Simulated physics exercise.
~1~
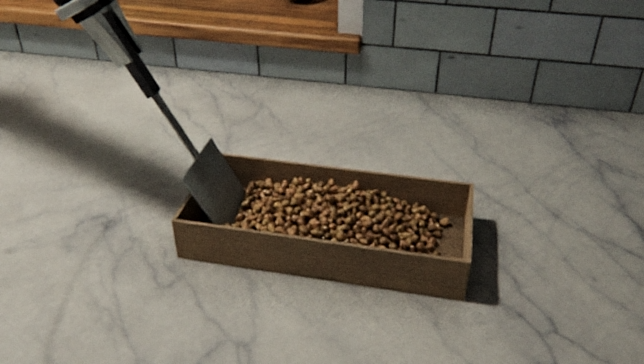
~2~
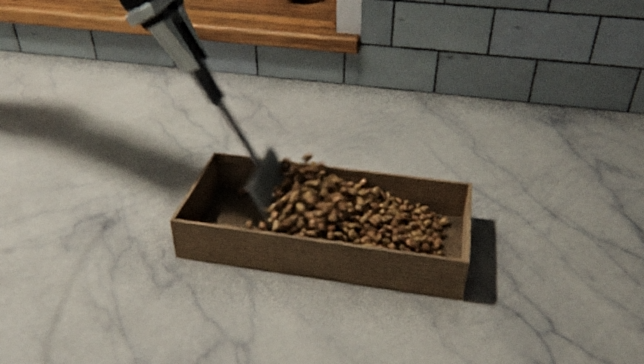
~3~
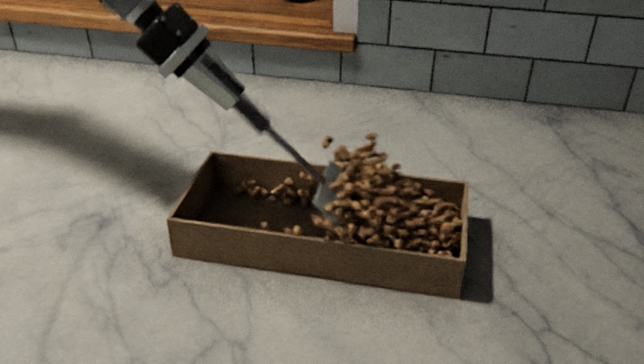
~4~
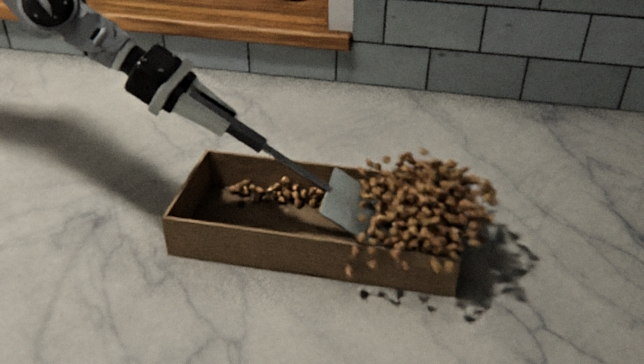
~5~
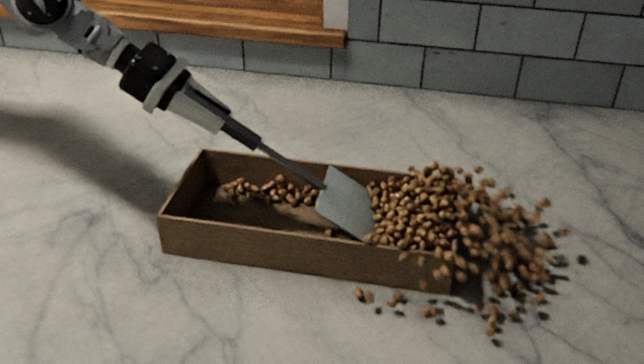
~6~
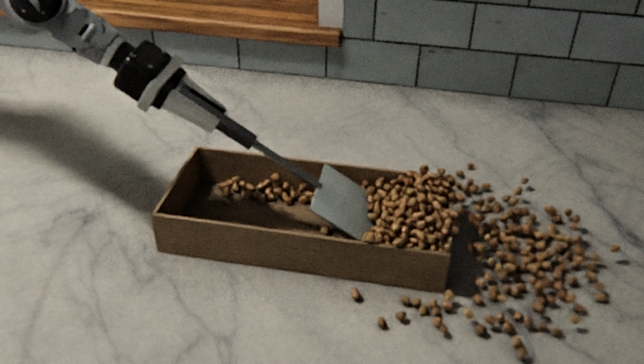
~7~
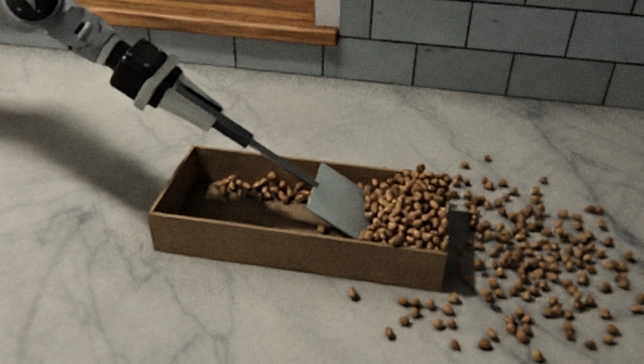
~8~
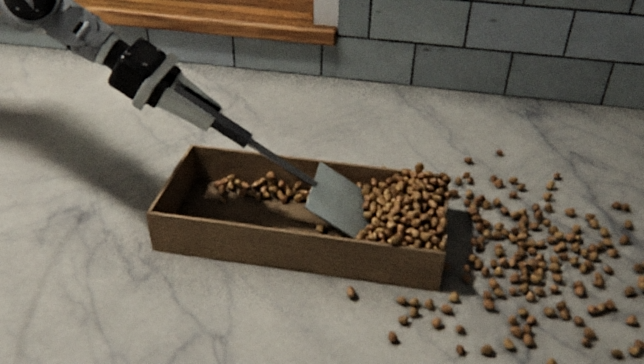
Brown dried beans spilling over the right end of a wooden tray as a robotic arm's turner pushes rightward, leaving many scattered.
